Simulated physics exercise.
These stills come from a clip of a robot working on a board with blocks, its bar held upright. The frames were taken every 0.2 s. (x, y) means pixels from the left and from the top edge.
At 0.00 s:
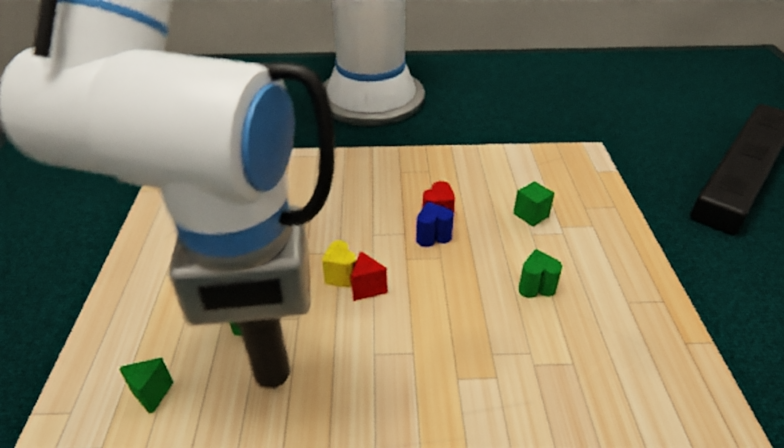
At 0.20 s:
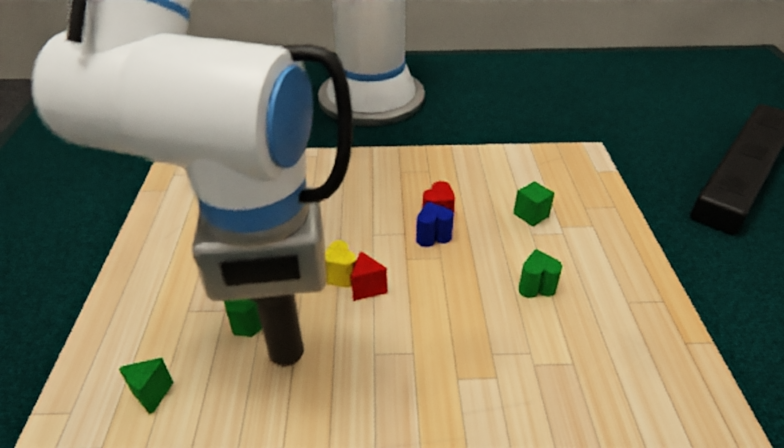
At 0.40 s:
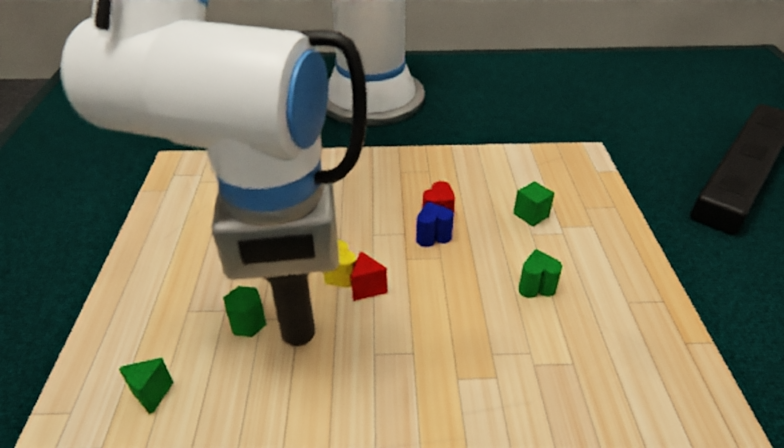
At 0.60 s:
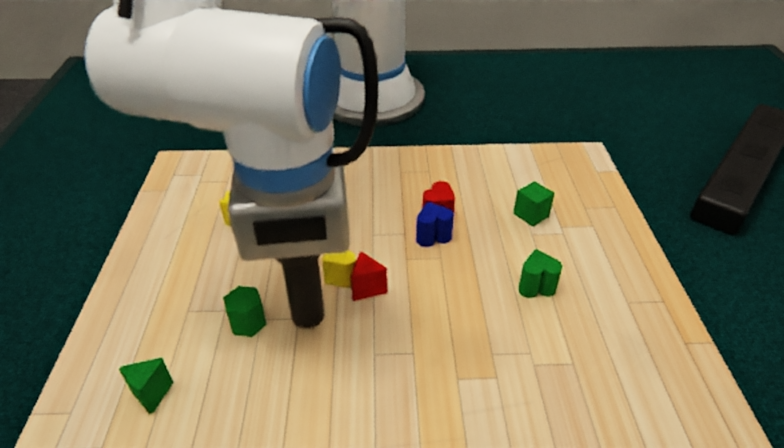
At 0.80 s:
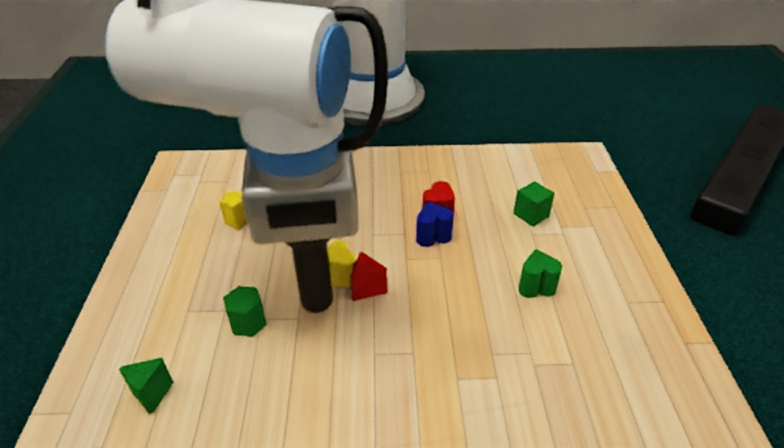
On a light wooden board with green, yellow, red and blue blocks, a white robot arm holds a dark bar upright near the lower left. The arm moves the bar steadily away from the viewer and slightly right, passing the green blocks and nearing a yellow and red pair, while the blocks stay still.
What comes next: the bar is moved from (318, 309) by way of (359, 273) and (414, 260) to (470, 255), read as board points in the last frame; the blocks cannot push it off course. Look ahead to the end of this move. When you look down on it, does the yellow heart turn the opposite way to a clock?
It seems so.
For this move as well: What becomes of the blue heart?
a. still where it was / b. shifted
Answer: A.
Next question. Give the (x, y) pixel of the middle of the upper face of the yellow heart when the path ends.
I expect it at (363, 224).
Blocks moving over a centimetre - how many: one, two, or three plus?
My guess is two.
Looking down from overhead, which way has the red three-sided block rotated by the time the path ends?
That block twists clockwise.
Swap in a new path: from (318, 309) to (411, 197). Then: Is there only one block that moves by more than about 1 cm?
Answer: Yes.
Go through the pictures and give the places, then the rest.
Lower end of the bar at (272, 373), tops of blocks, yellow heart at (339, 253), red three-sided block at (366, 265), blue heart at (434, 213), in the first frame.
Bar at (286, 352), blocks as before, in the second frame.
Bar at (298, 333), blocks as before, in the third frame.
Bar at (308, 316), blocks as before, in the fourth frame.
Bar at (317, 301), yellow heart at (339, 253), red three-sided block at (366, 265), blue heart at (434, 213), in the fifth frame.
On the path given first. One third of the way, bar at (358, 264); yellow heart at (359, 229), turned 30° anticlockwise; red three-sided block at (377, 261), turned 30° clockwise.
Two thirds of the way, bar at (414, 252); yellow heart at (363, 224), turned 40° anticlockwise; red three-sided block at (381, 261), turned 55° clockwise.
At the end, bar at (471, 246); yellow heart at (363, 224), turned 40° anticlockwise; red three-sided block at (381, 261), turned 55° clockwise; blue heart not moved.
